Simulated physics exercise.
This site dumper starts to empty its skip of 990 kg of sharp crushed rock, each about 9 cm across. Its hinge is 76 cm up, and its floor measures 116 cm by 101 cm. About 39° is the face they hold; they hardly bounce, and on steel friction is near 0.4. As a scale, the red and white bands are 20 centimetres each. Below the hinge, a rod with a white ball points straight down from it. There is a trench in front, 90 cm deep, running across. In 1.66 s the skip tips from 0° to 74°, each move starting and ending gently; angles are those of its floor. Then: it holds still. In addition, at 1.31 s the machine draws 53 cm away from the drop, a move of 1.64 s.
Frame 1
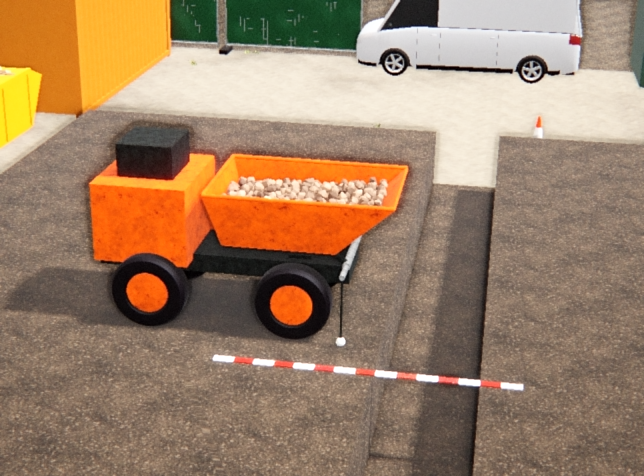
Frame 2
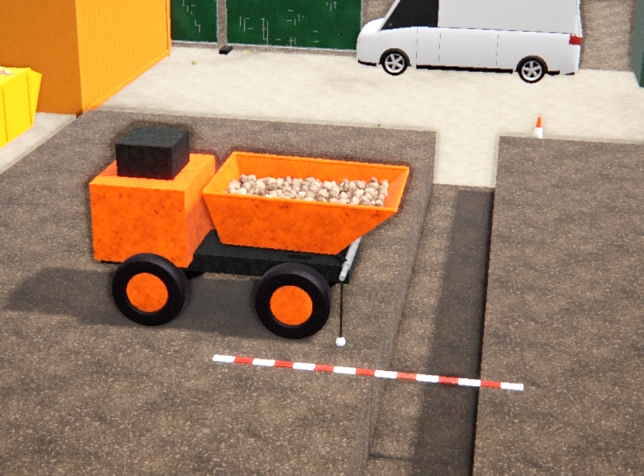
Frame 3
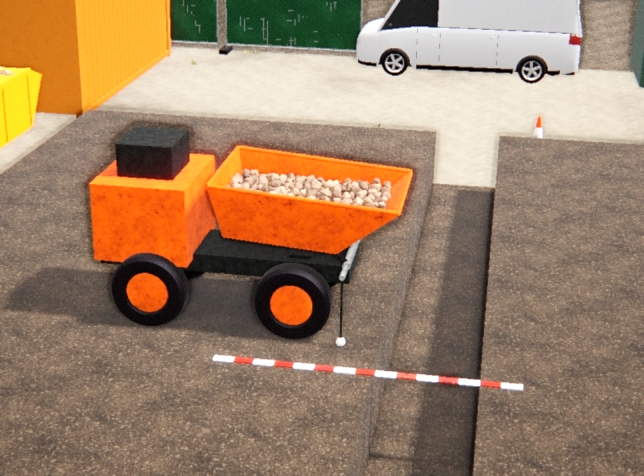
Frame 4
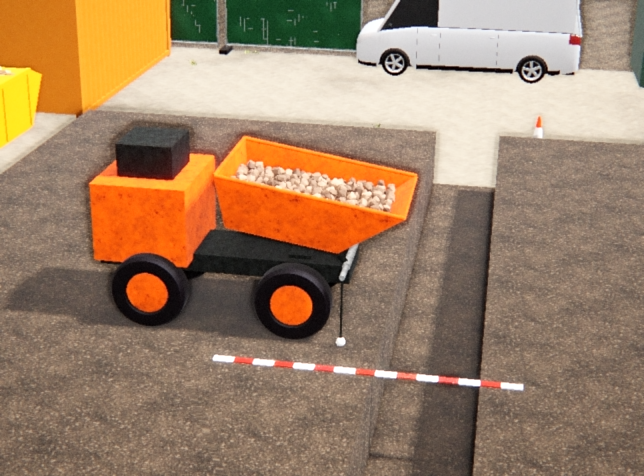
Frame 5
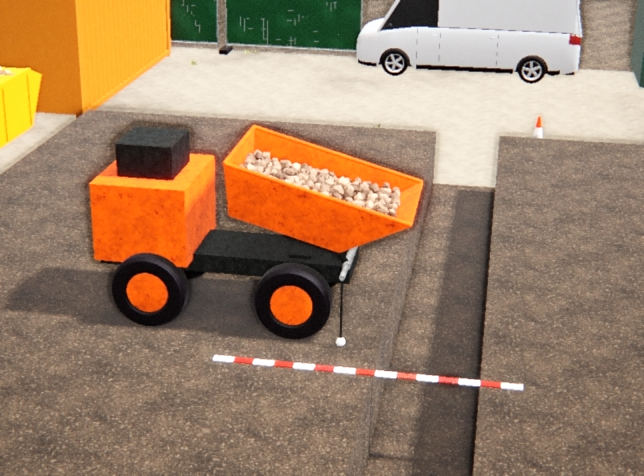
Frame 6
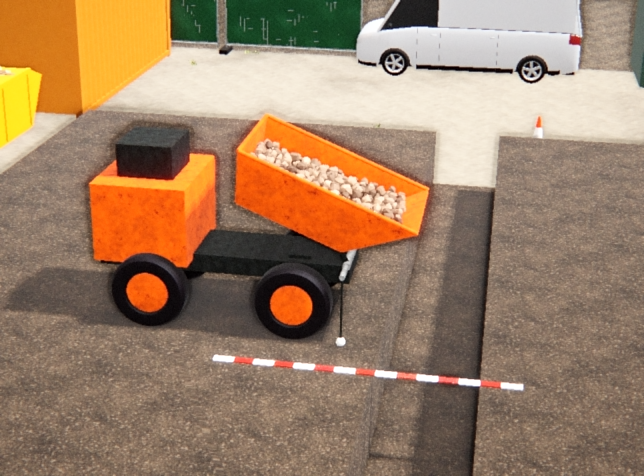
An orange site dumper with a black block on top and a skip of pale crushed rock stands at left on brown ground, seen from above and to the side. A trench runs to its right, a red-and-white banded pole lies in front, and a white van is parked behind. The skip's left end rises, slowly then faster, tilting it down rightward, while the dumper and camera stay still.
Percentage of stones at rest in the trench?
Some 90 percent.
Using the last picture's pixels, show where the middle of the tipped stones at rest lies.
At about pixel (448, 387) in the last view.
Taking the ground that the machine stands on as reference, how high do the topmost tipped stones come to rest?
Some 12 cm above that level.
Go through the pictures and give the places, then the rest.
The first frame shows lip at (394, 210), floor tilted 0°, highest stones at (315, 187).
The second frame shows lip at (395, 211), floor tilted 1°, highest stones at (311, 185).
The third frame shows lip at (399, 214), floor tilted 4°, highest stones at (292, 182).
In the fourth frame, the skip is at 9°, its lip at (405, 219); the top of the load is at (263, 173).
The fifth frame shows lip at (411, 225), floor tilted 15°, highest stones at (263, 162).
The sixth frame shows lip at (417, 234), floor tilted 22°, highest stones at (265, 150).
A little later the floor is at 62°; 100 % in the skip; the foremost stones are at (428, 262).
Then the floor is at 74°; 62 % in the skip, 38 % in the trench; the foremost stones are at (480, 344).
Later still the floor is at 74°; 0 % in the skip, 93 % in the trench, 7 % past the trench; the foremost stones are at (583, 344).
In the end the floor is at 74°; 0 % in the skip, 93 % in the trench, 7 % past the trench; the foremost stones are at (583, 344).
